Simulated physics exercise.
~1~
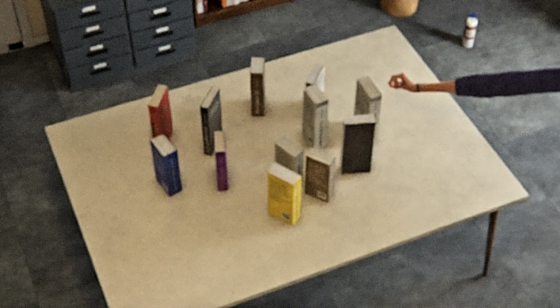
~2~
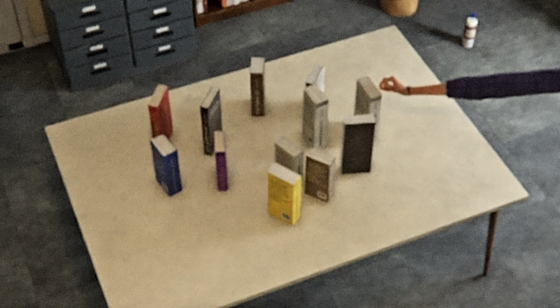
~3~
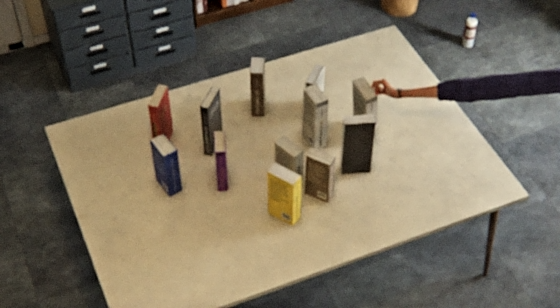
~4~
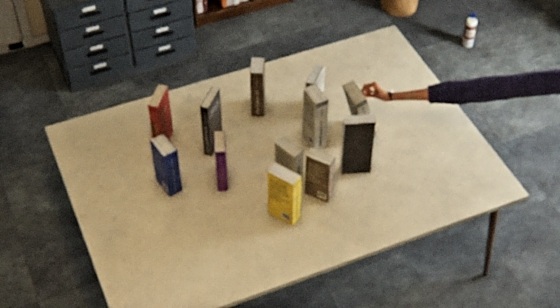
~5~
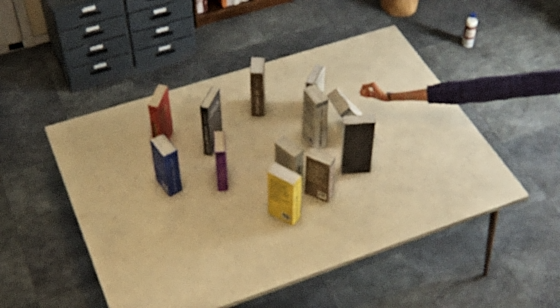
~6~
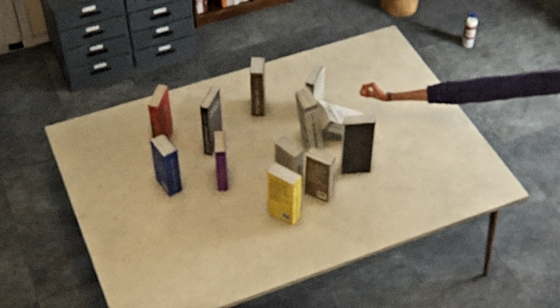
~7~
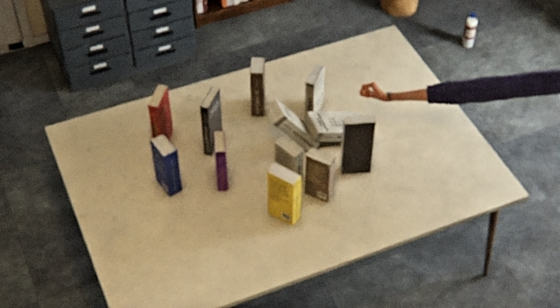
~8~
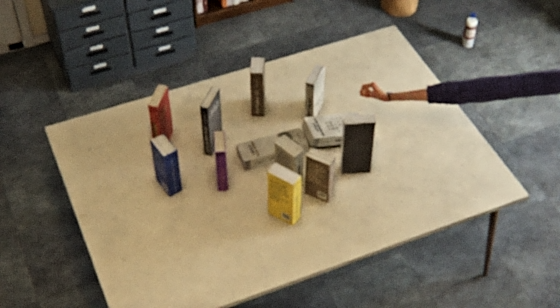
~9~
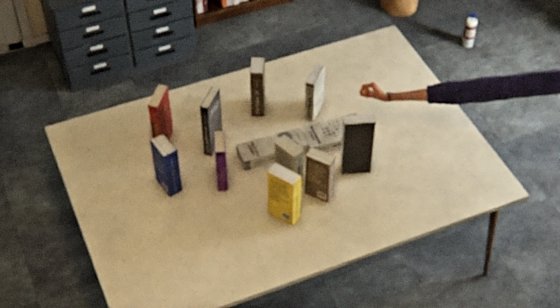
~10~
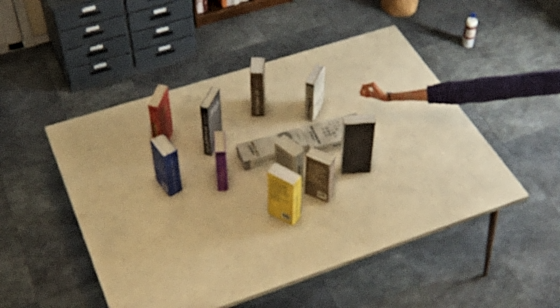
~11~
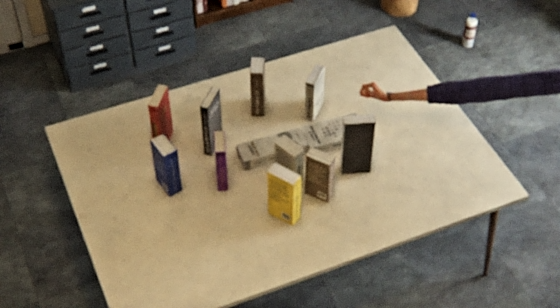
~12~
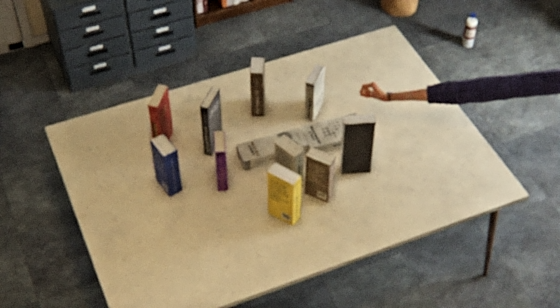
On a table, a hand tips one book into another, and both end up lying flat.
